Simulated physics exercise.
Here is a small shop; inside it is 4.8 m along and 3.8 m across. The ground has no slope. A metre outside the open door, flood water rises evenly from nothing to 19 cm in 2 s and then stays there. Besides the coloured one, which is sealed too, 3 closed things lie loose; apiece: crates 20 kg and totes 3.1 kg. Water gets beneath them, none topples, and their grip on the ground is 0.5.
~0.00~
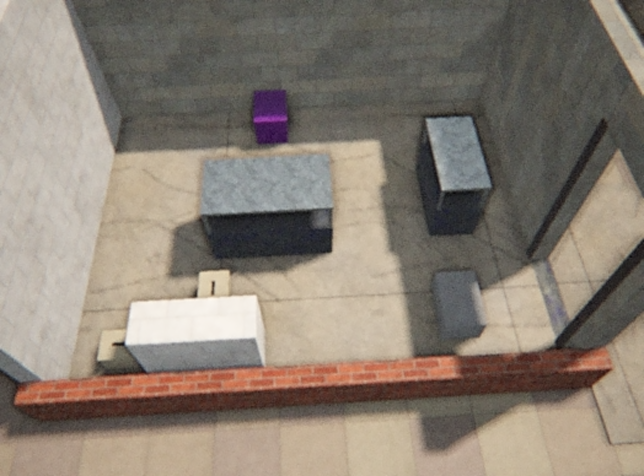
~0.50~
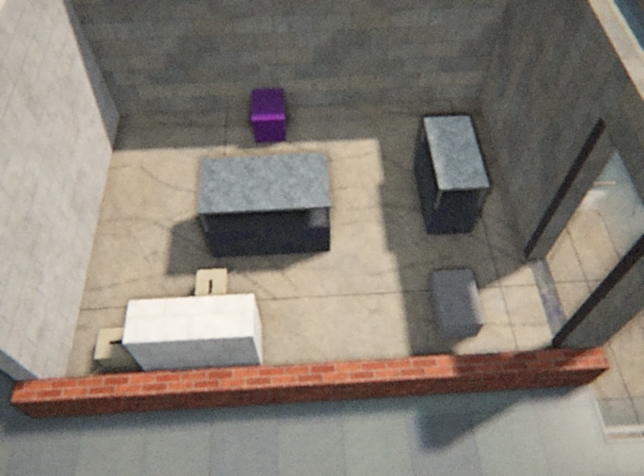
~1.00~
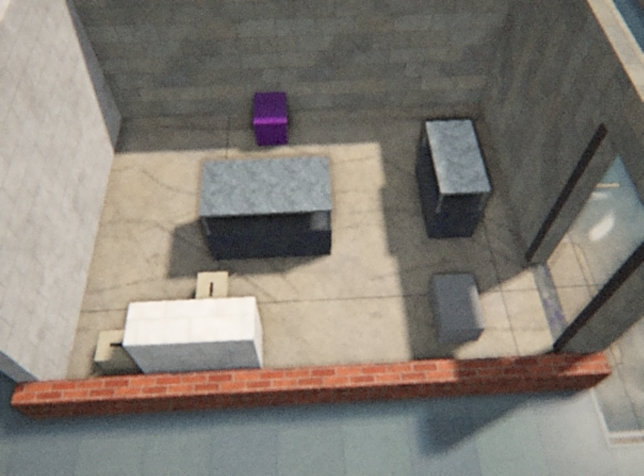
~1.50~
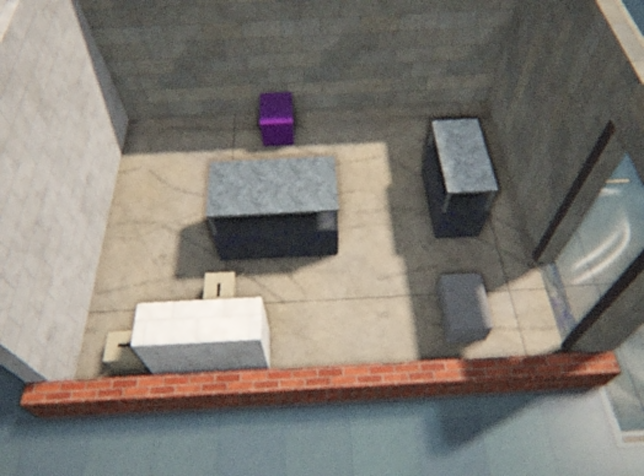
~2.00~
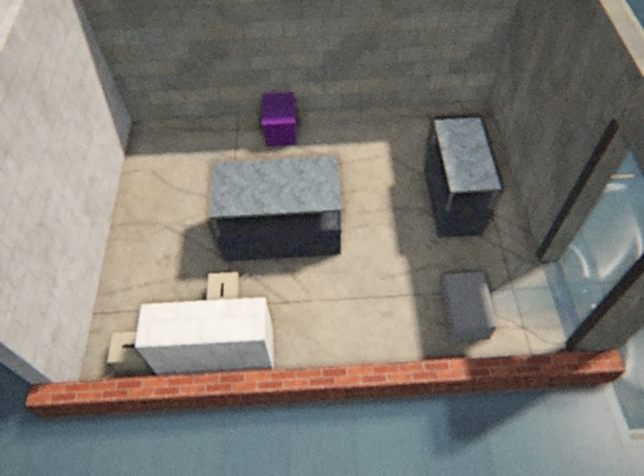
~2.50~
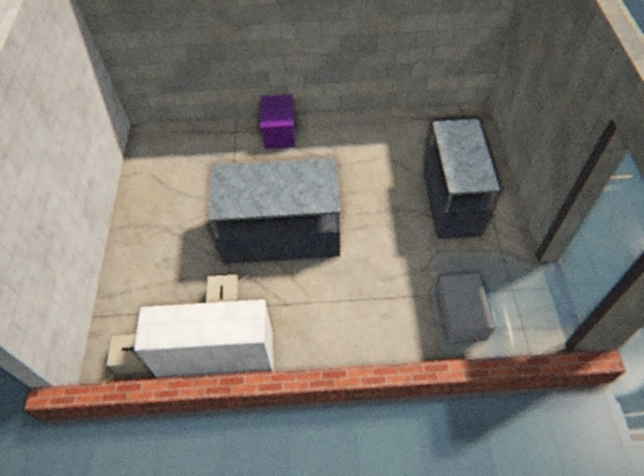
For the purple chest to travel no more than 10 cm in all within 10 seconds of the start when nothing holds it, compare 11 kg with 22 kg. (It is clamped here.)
Verdict: The lower weight is enough.
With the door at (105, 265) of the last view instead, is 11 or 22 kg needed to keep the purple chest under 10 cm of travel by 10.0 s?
In that case only the higher weight holds it.
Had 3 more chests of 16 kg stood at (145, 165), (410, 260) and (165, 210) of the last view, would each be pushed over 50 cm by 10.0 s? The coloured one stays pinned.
In that order: Under, past it, short of it.
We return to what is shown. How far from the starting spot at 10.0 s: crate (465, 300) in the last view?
In that order: 350 cm.
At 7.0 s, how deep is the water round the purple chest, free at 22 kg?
About 3 cm.
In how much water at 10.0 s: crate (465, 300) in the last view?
Roughly 6 cm.
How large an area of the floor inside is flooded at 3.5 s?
Some 4.0 m2.
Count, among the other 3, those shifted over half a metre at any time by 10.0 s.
I count 2.
After 3.5 s the purple chest would be 0 cm from its start with 11 kg and 0 cm from its start with 22 kg; 0 cm of water round it then.
After 4.5 s the purple chest would be 0 cm from its start with 11 kg and 0 cm from its start with 22 kg; 1 cm of water round it then.
After 7.0 s the purple chest would be 0 cm from its start with 11 kg and 0 cm from its start with 22 kg; 3 cm of water round it then.
After 10.0 s the purple chest would be 0 cm from its start with 11 kg and 0 cm from its start with 22 kg; 3 cm of water round it then.
